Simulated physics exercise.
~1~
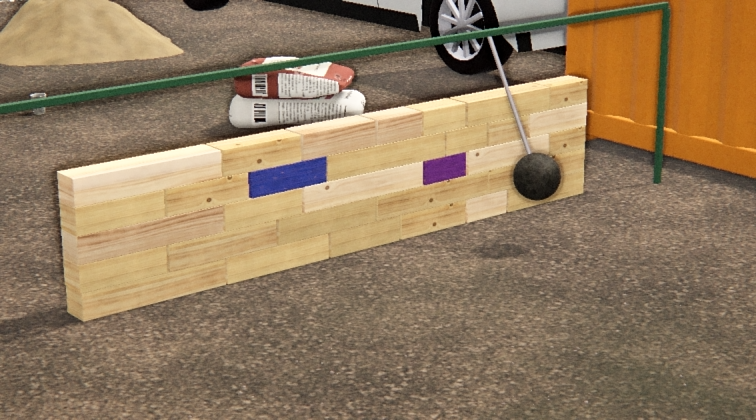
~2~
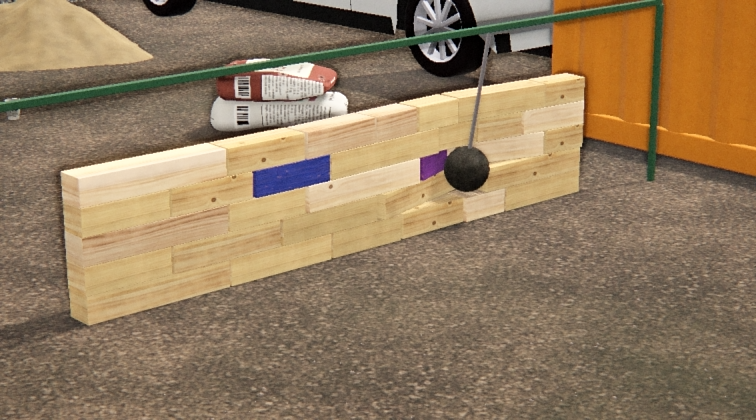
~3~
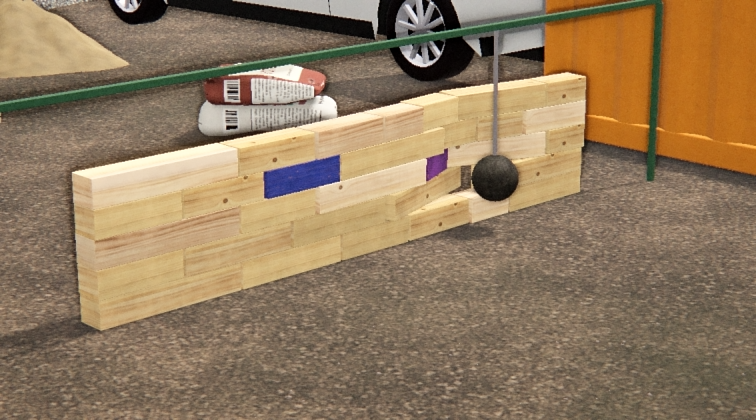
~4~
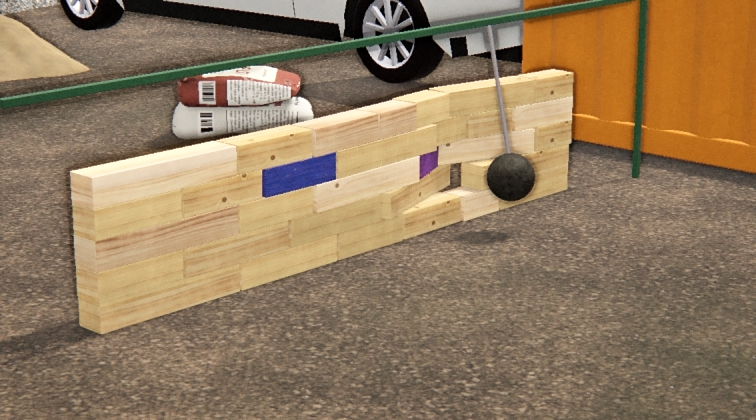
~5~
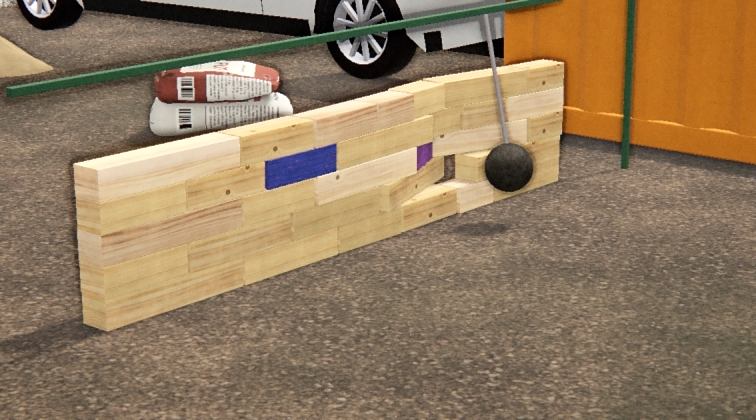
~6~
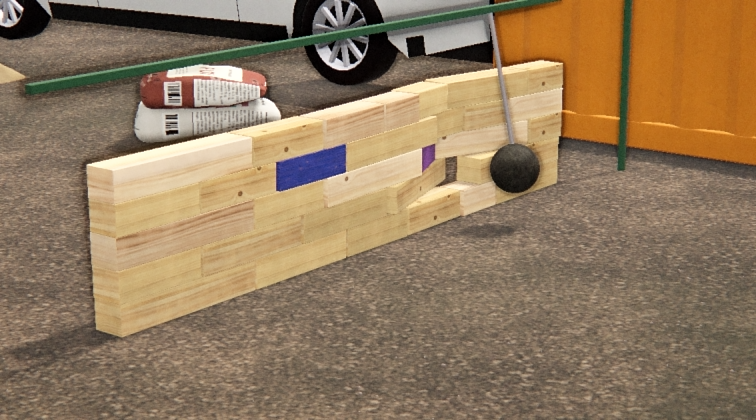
A low wall of loose wooden blocks stood on rough ground when a dark ball on a line swung into its right part, pushing several blocks, including the purple one, out of line and opening a small gap, but the wall stayed standing.
